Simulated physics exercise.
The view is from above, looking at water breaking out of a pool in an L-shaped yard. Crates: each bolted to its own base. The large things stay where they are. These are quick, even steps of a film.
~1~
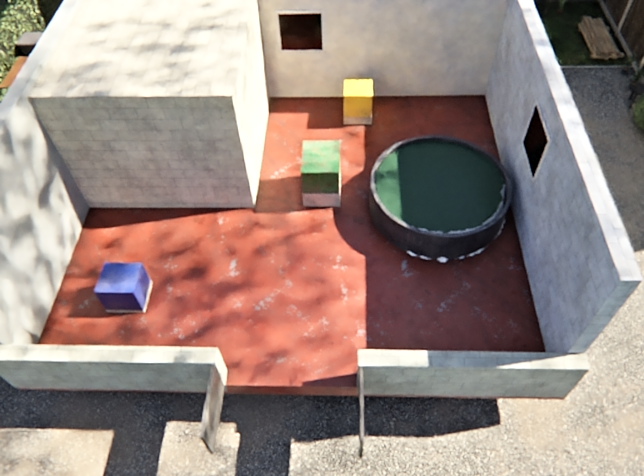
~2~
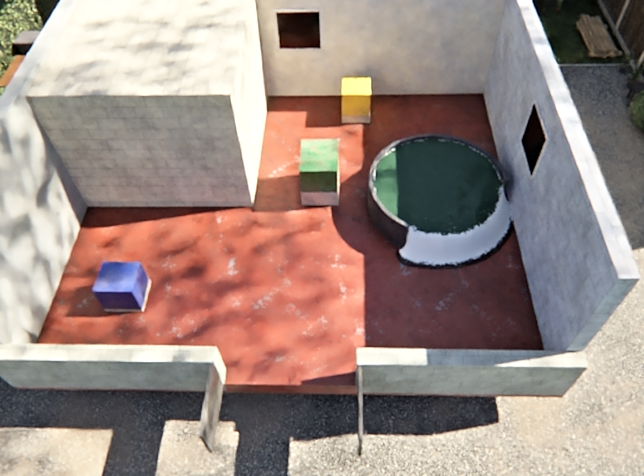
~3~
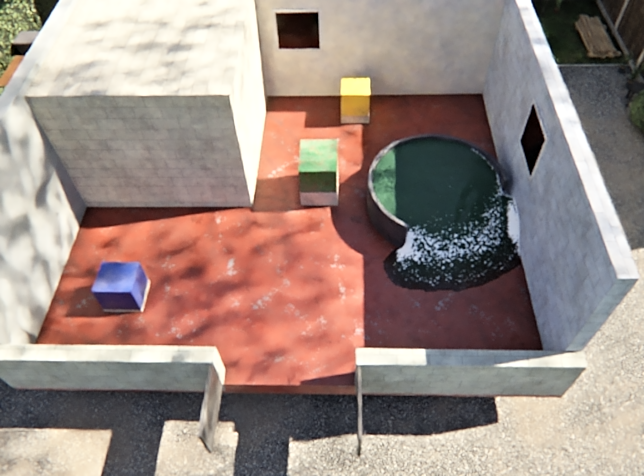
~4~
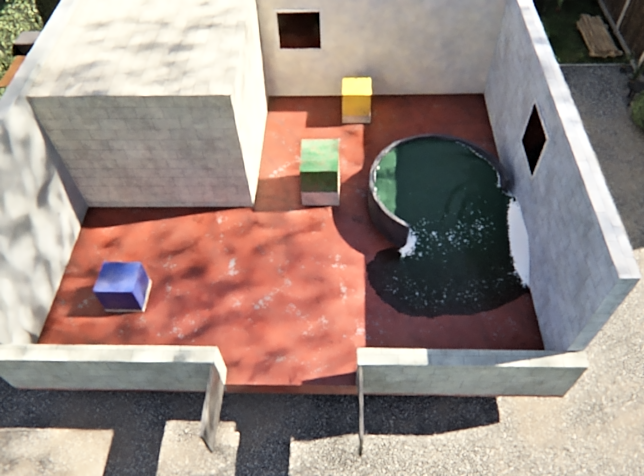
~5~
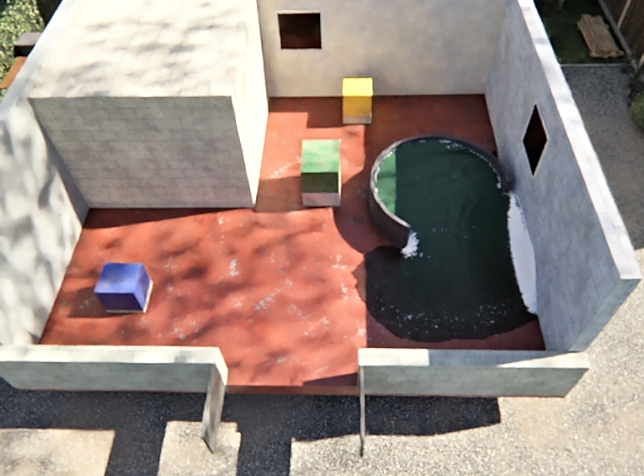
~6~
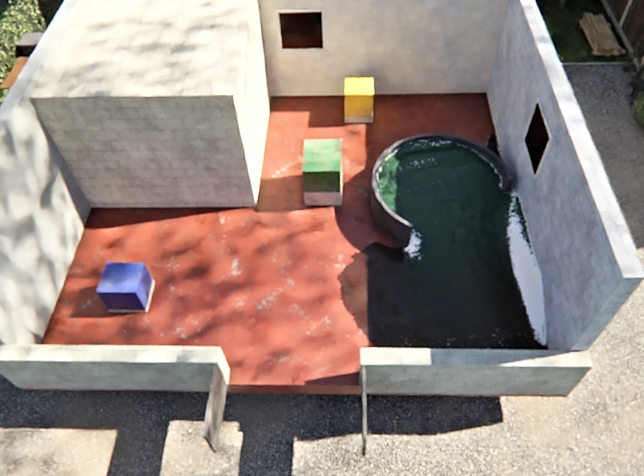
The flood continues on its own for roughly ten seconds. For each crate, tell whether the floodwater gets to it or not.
In order: The yellow crate is left dry. The green crate is left dry. The blue crate is left wet.
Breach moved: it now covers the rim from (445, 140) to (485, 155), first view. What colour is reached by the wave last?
That would be the blue one.
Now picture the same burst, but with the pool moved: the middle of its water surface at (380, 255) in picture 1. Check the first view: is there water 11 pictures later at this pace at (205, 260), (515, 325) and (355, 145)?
As listed: No water, under water, clear.
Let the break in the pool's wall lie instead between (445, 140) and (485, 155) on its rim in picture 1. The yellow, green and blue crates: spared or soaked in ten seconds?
Yellow crate is reached; green crate is not reached; blue crate is not reached.
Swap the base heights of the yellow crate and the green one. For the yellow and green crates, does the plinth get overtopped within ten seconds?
Result: Yellow crate comes through fine; green crate comes through fine.
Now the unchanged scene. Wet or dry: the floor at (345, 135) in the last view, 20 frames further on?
Lab note: Spot reads unsubmerged.
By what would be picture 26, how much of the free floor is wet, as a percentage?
I'd put it at roughly 50 per cent.
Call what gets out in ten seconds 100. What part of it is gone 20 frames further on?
Log: Around 30 %, estimated.
A moment on, water covers 20 % of the floor; the yellow crate not reached, the green crate not reached, the blue crate not reached.
Next, water covers 25 % of the floor; the yellow crate not reached, the green crate not reached, the blue crate not reached.
Then, water covers 50 % of the floor; the yellow crate not reached, the green crate not reached, the blue crate water round its plinth.
Later, water covers 80 % of the floor; the yellow crate water round its plinth, the green crate water round its plinth, the blue crate water round its plinth.
In the end, water covers 75 % of the floor; the yellow crate stayed above the water, the green crate stayed above the water, the blue crate was topped.
